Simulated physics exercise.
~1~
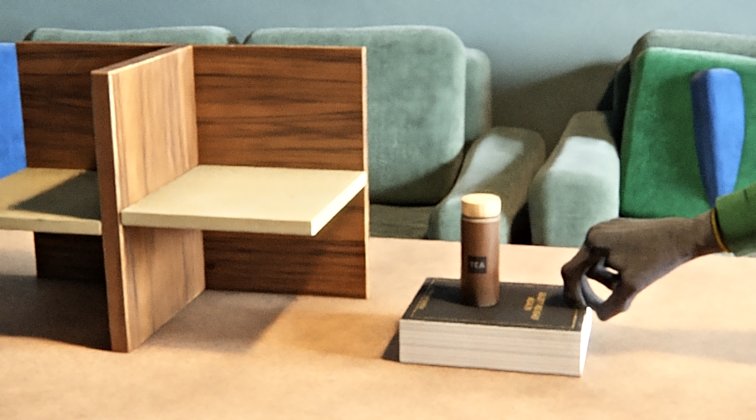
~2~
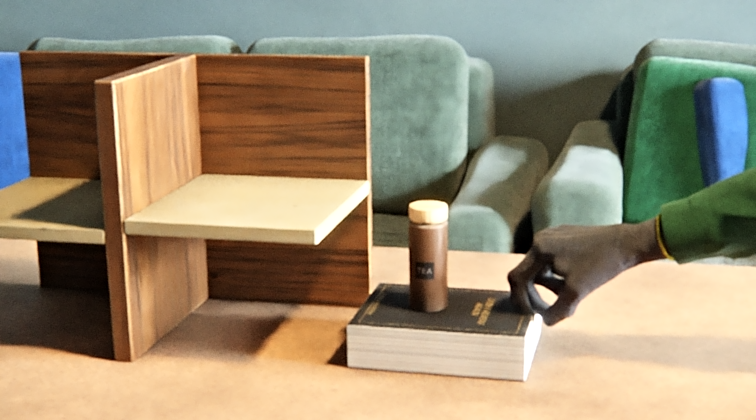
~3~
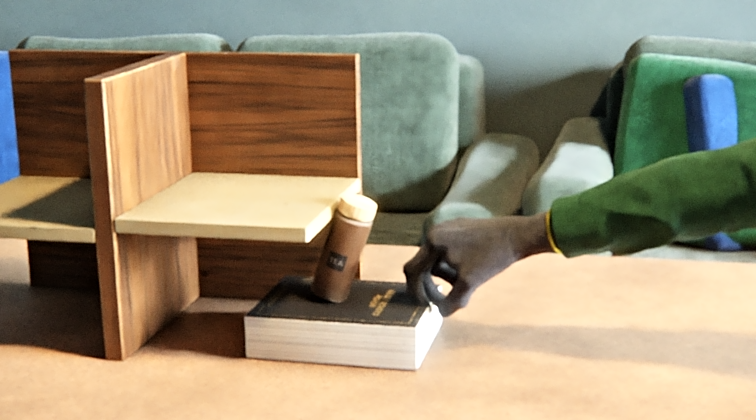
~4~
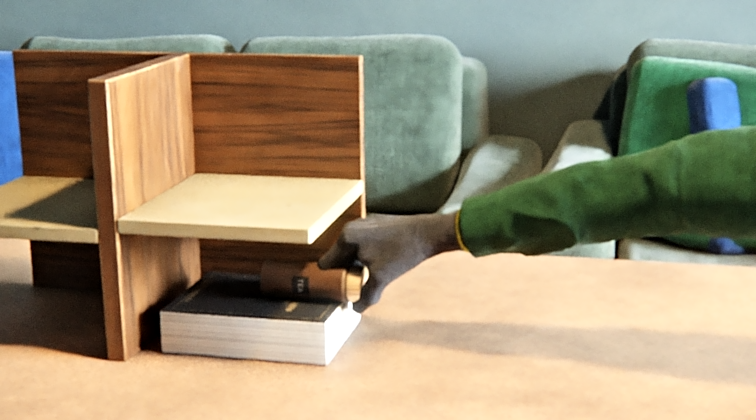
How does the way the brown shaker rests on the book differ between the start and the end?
At the start the brown shaker stands upright on the book, and at the end it is lying on its side.
